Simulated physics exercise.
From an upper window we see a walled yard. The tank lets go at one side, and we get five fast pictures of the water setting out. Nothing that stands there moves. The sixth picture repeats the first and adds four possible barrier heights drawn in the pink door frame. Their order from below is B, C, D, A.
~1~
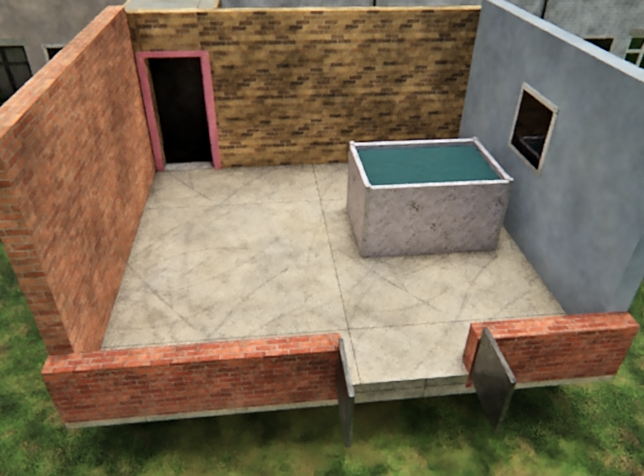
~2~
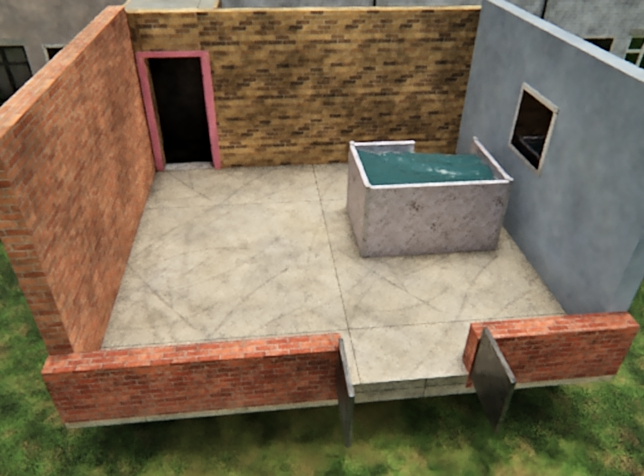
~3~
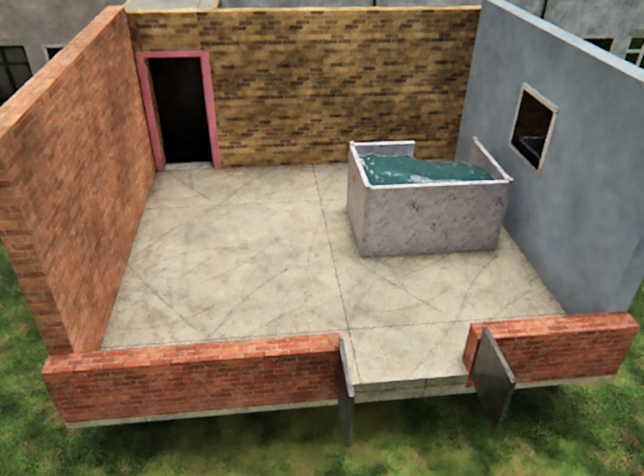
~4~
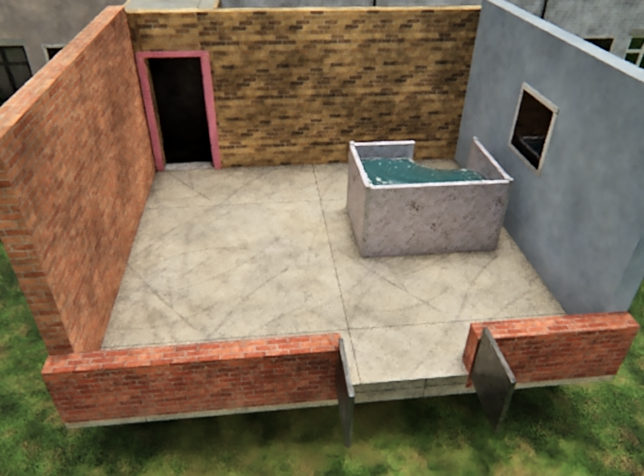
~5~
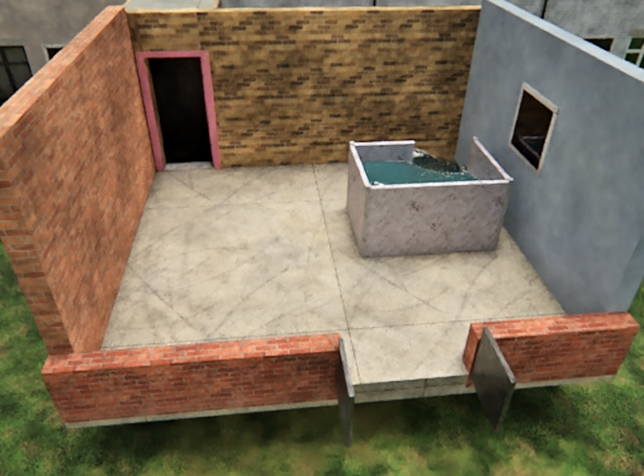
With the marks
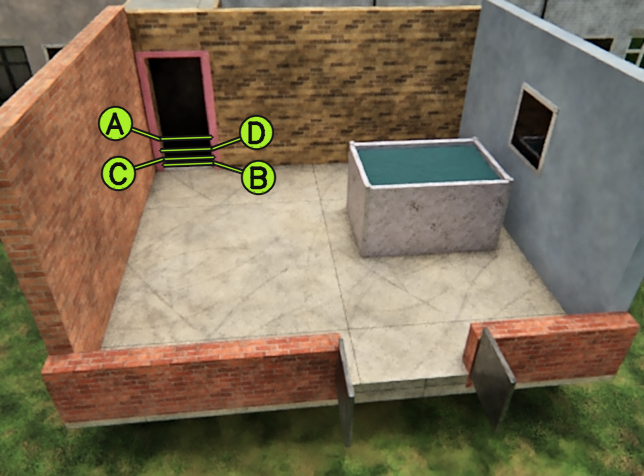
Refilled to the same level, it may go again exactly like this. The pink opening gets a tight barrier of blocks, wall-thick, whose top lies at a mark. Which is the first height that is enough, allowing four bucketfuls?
It is C.
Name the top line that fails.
That is line B.
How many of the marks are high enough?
Three of the four.
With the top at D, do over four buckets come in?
No.
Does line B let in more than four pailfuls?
Yes, that goes wrong.
In lime, A at (185, 138); B at (189, 164); C at (188, 158); D at (187, 149); from the bottom up B, C, D, A.
For line A, nothing gets over.
For line B, about 8 bucketfuls get in.
For line C, a splash gets over, under a bucket.
For line D, nothing gets over.
